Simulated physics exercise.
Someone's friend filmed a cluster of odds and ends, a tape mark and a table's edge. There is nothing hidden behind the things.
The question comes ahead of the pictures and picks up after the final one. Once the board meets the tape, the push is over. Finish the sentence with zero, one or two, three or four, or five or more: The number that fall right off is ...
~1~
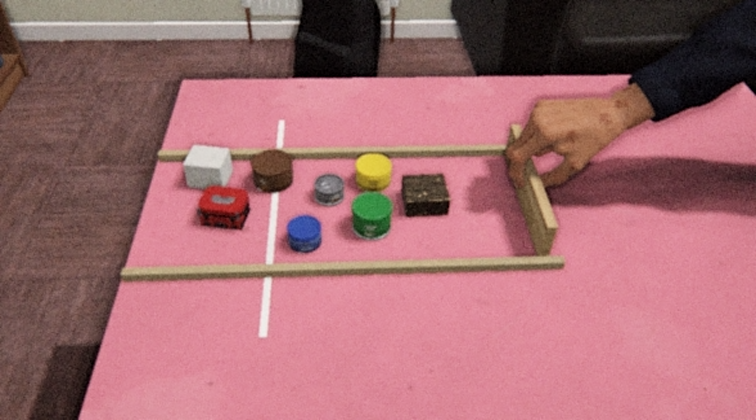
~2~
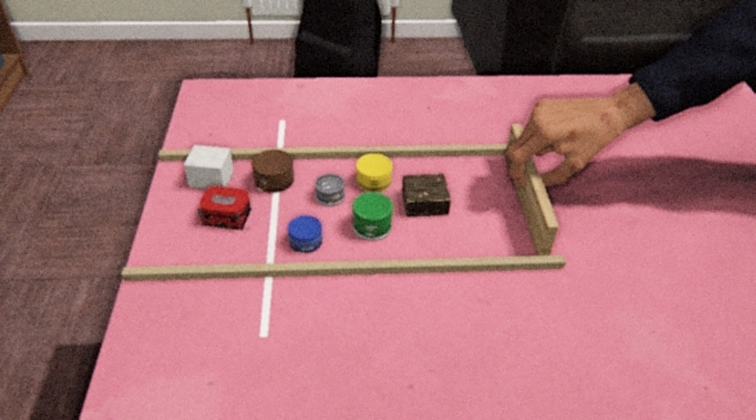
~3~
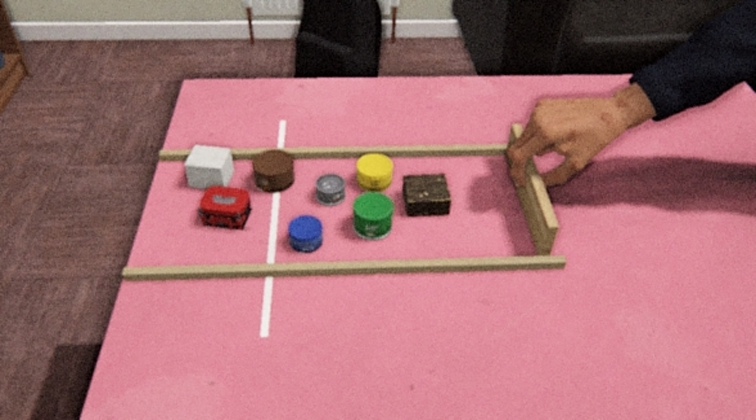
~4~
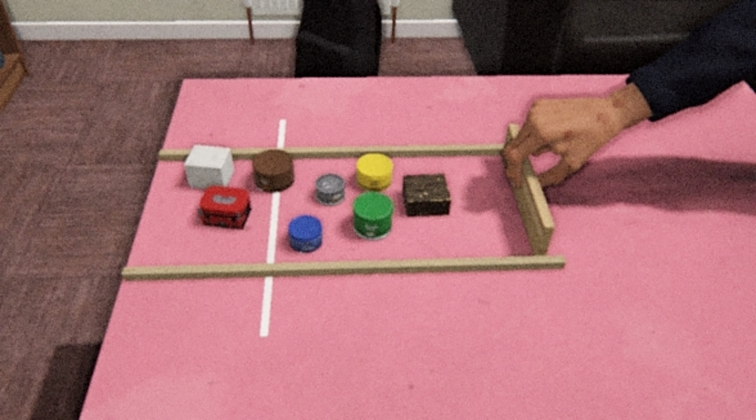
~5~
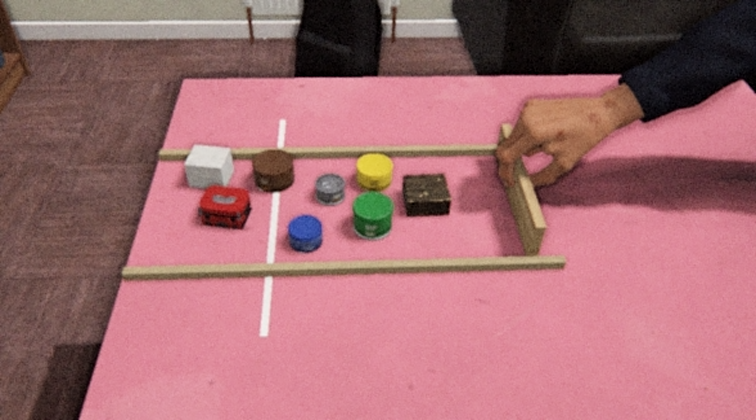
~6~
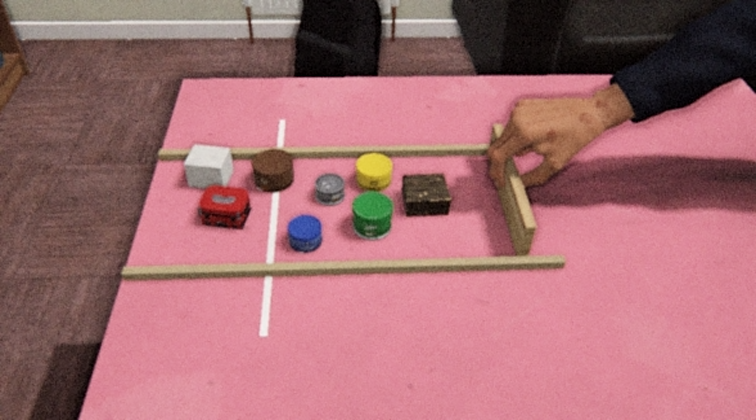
The number that fall right off is zero.
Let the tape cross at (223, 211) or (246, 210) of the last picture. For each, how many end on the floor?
Tallies in order: 1 and 0.
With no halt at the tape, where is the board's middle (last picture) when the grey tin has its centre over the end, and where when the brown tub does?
The middle is at (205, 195) when it's the grey tin, and at (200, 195) when it's the brown tub.
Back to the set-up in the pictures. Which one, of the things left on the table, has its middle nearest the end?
White block.
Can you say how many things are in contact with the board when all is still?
3 touch it.
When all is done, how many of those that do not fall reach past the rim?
I make it 0.
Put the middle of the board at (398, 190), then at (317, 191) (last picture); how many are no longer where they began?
3 at one spot and 7 at the other.
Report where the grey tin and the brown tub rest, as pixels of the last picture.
The grey tin comes to rest at (217, 194), and the brown tub comes to rest at (222, 167).
A little later, none off yet; white block at rest near (209, 168); red case at rest near (226, 208); brown tub at rest near (273, 171).
Next, none off yet; white block at rest near (209, 168); red case moving near (219, 209); brown tub shifted a little near (260, 169).
When it is over, the number that fall off is zero.
